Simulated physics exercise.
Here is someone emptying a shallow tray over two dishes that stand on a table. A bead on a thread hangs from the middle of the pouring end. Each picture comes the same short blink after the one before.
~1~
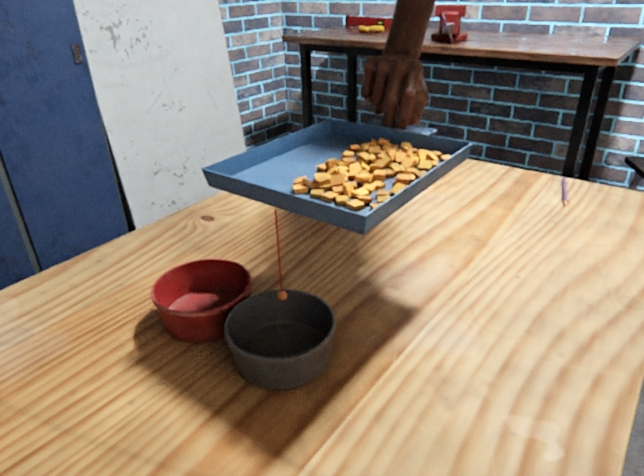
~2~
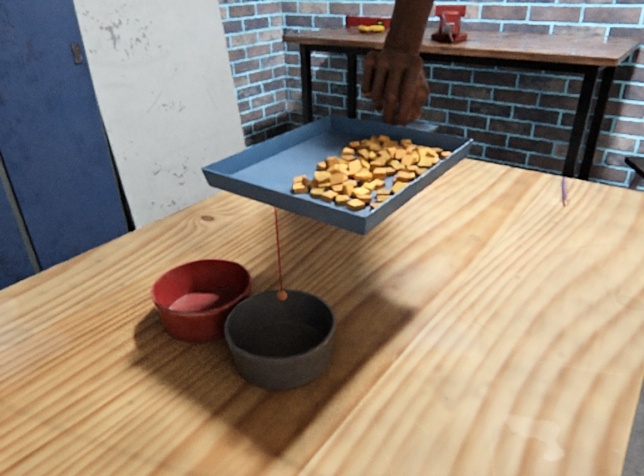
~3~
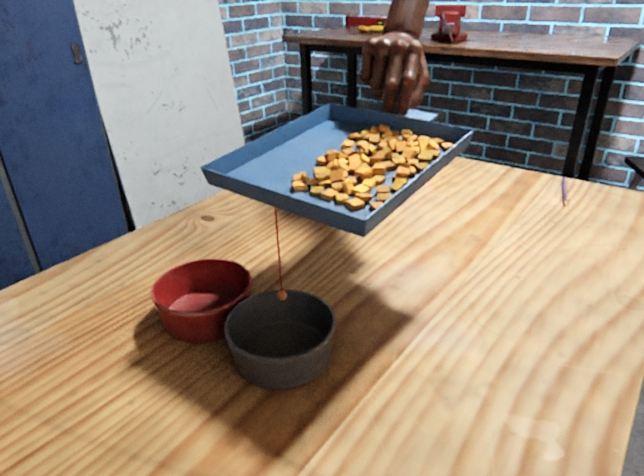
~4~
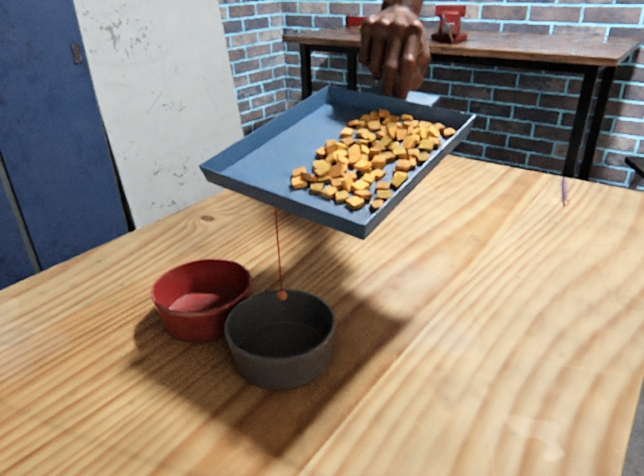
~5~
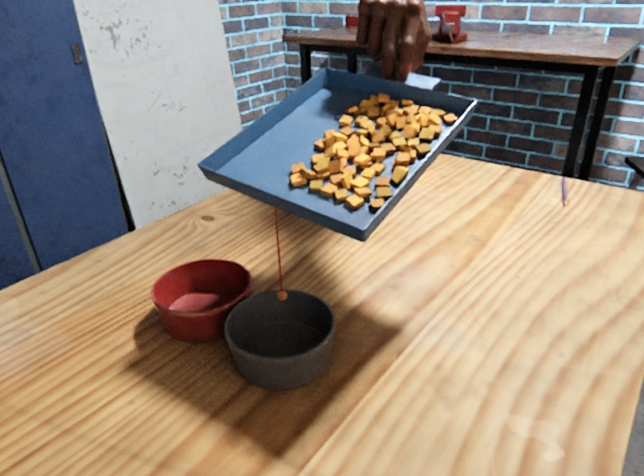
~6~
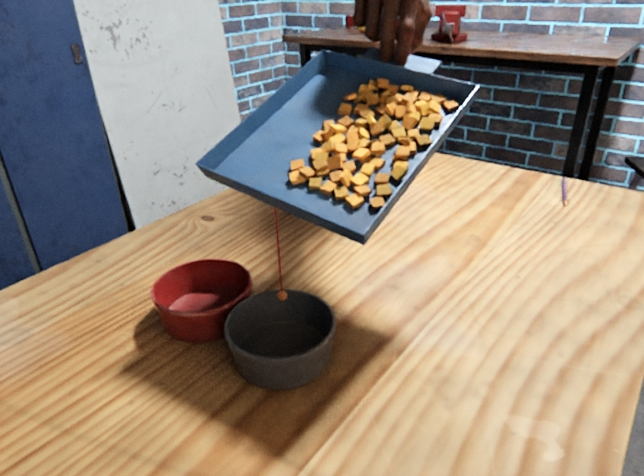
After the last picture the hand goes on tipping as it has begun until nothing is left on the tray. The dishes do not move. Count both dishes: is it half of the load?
Together they catch less than half.
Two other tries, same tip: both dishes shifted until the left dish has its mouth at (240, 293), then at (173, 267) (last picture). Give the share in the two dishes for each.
In turn 80 and 0 in a hundred.
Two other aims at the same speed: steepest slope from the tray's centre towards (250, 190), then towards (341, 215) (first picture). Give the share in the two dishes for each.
Roughly 90 per cent, and 10 per cent.
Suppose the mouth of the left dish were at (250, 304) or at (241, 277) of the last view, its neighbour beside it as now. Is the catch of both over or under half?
At the first place the larger part, at the second not half.
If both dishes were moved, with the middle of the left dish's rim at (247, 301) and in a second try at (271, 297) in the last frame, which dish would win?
In turn: Right; the right-hand dish.
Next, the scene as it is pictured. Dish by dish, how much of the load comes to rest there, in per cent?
Left dish: 0 %, right dish: 30 %.
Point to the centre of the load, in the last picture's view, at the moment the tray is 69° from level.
Close to (340, 207).
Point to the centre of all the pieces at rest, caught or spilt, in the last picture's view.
Roughly at (331, 392).
Soon after the last picture, tray tipped steeply; nearly all on the tray; a stray few outside both; a small part in the air.
A little later, tray tipped past a quarter turn; about half on the tray; a small part in the right dish; about a third outside both; a small part in the air.
Later still, tray tipped past a quarter turn; about a quarter in the right dish; most outside both.
At rest, tray tipped past a quarter turn; about a quarter in the right dish; none in the left dish; most outside both.
